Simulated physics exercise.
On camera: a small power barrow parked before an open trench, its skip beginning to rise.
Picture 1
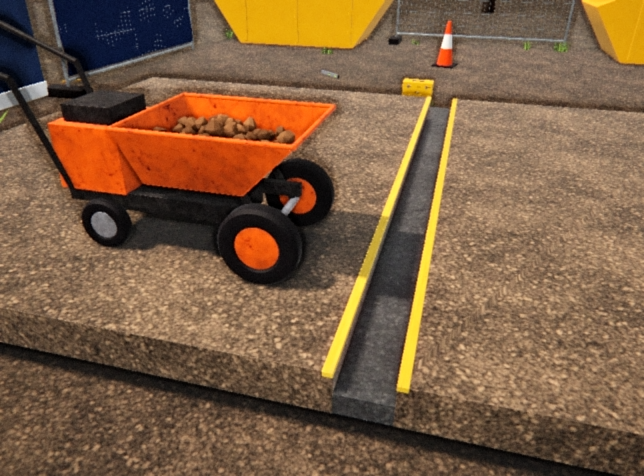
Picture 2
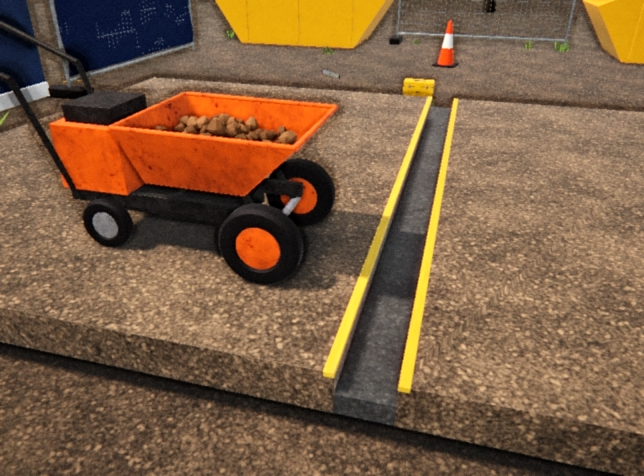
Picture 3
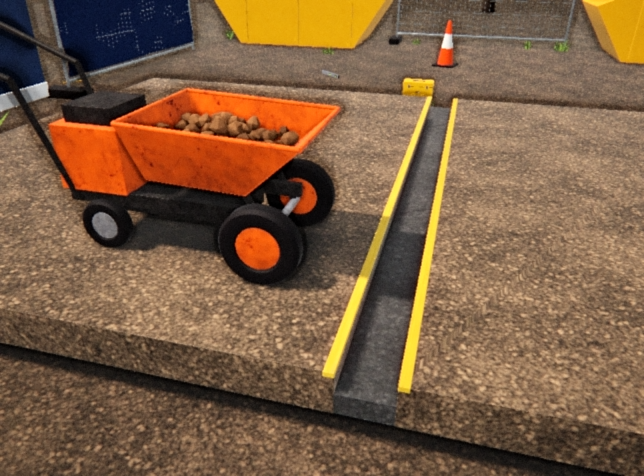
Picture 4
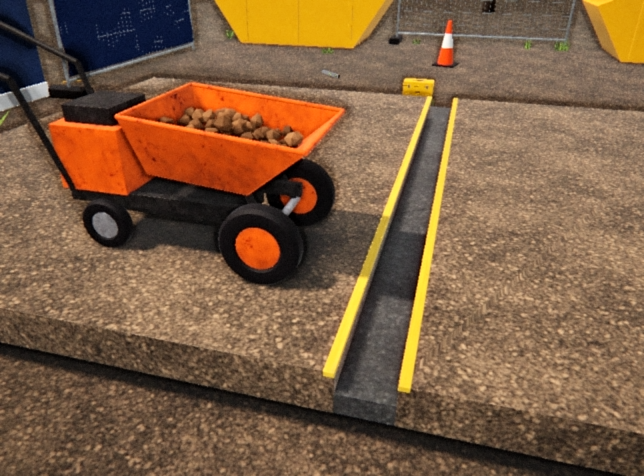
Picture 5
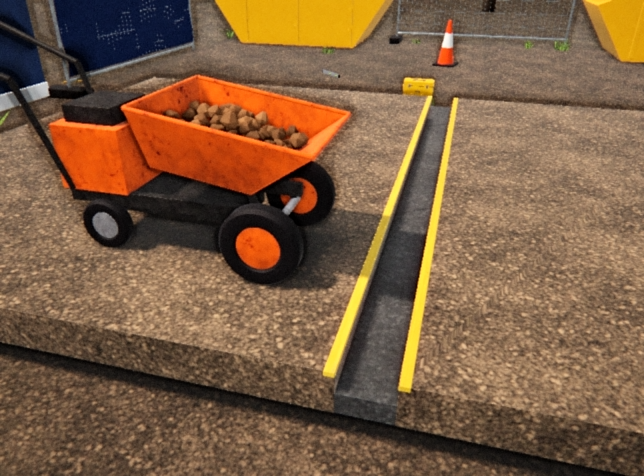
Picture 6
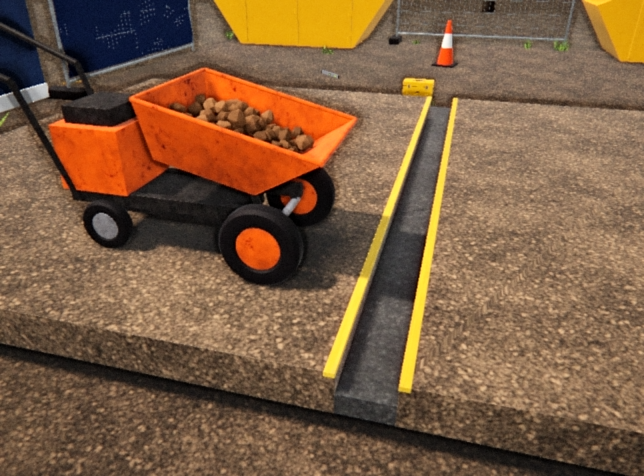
In this clip, a small orange power barrow loaded with brown clods stands still to the left of a narrow, yellow-edged trench, while its skip gradually rises at the back and tilts slightly forward toward the right.
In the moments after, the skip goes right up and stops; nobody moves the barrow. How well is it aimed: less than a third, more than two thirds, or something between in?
In the trench: Between a third and two thirds.
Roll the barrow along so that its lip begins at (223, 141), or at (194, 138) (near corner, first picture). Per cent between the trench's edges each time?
Near 50 % and 30 %.
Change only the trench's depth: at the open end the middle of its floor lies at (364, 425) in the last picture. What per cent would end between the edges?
Some 60 per cent.
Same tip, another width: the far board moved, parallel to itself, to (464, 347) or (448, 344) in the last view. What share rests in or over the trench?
First some 90, then 90 per cent.
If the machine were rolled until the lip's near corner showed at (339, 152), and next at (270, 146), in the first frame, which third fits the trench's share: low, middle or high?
In turn: Under a third; beyond two thirds.
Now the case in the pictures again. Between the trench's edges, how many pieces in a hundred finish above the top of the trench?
About 20 per cent.
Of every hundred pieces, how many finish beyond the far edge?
About 45 per cent.
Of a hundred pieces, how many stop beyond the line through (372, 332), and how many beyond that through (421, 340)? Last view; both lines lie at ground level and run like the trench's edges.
In turn 80 and 40 in a hundred.
Soon after the last picture, skip tipped steeply; all in the skip.
A little later, skip tipped steeply; about half in the skip; about a third in or heaped over the trench; a small part beyond it; a stray few falling.
Later still, skip tipped right over; a stray few in the skip; about half in or heaped over the trench; about half beyond it.
At rest, skip tipped right over; a stray few in the skip; about half in or heaped over the trench; about half beyond it.
